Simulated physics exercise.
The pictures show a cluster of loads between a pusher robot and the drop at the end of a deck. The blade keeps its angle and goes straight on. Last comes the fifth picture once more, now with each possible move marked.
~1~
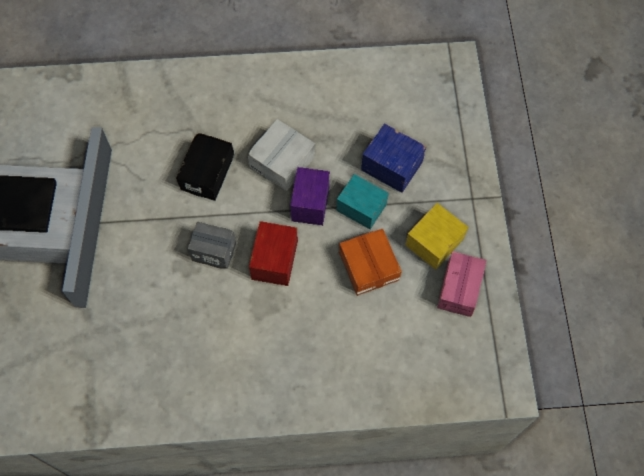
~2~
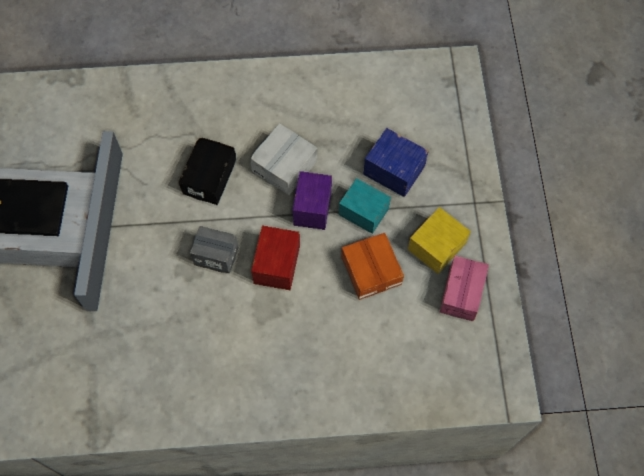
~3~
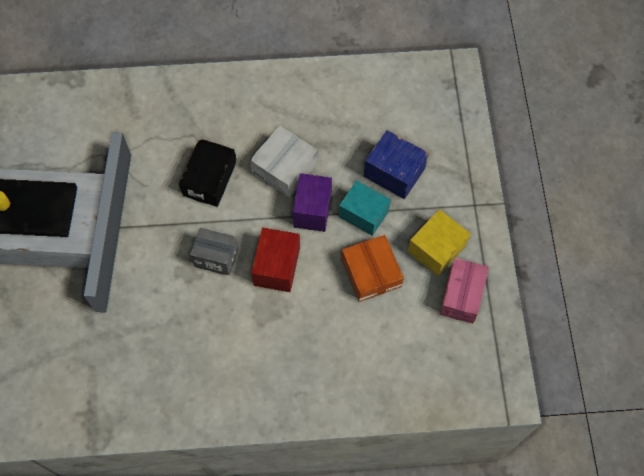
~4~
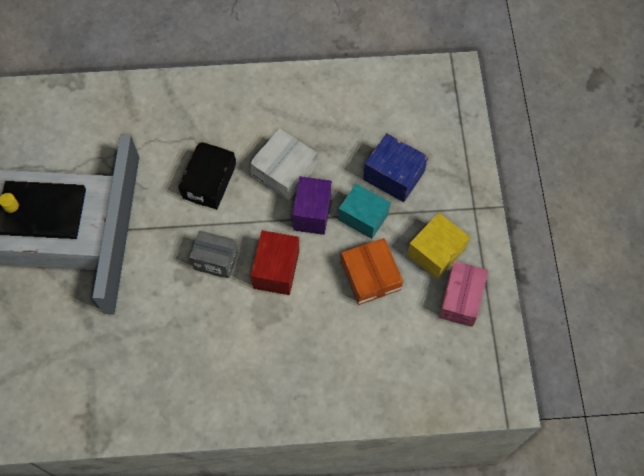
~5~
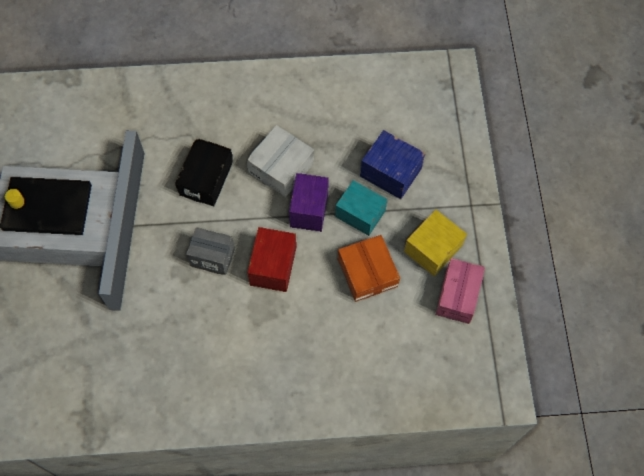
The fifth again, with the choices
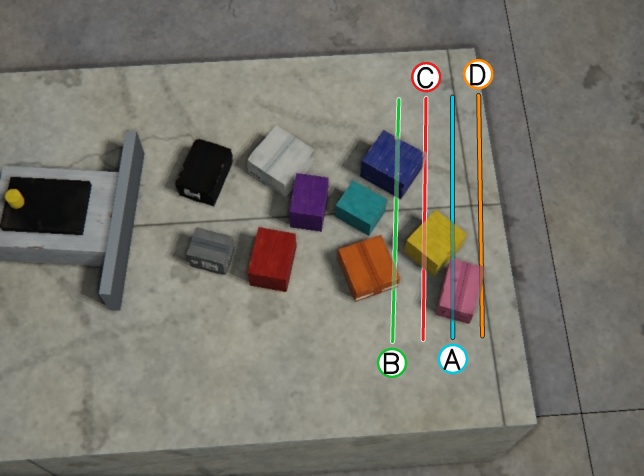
A pale, marble-like slab with thin seams stretches over a grey tiled floor, seen from high above. Ten small blocks sit near its middle and right, black, white, purple, turquoise and blue above, grey, red, orange, yellow and pink below. From the left edge a grey machine with a wide front plate slides a short way right, bringing a yellow knob into view, while the blocks stay put and the view shifts very slightly.
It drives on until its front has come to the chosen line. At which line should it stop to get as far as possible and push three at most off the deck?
The farthest such stop is C.
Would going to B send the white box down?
By then, no.
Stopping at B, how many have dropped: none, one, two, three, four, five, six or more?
In all, one.
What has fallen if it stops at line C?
It is the blue crate.
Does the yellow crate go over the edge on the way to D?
Yes.
On the marked copy, A at (453, 210); B at (396, 214); C at (425, 212); D at (481, 209).
Following C. Soon after the start, robot (164, 199); white box (316, 158); turquoise crate (367, 213).
Later, robot (274, 193); blue crate (458, 164); pink box (475, 300).
In the end, robot (360, 188); blue crate over the edge; white box (489, 141); one fallen.
As for the rest, A drops four; B is within the limit but short; D drops six.
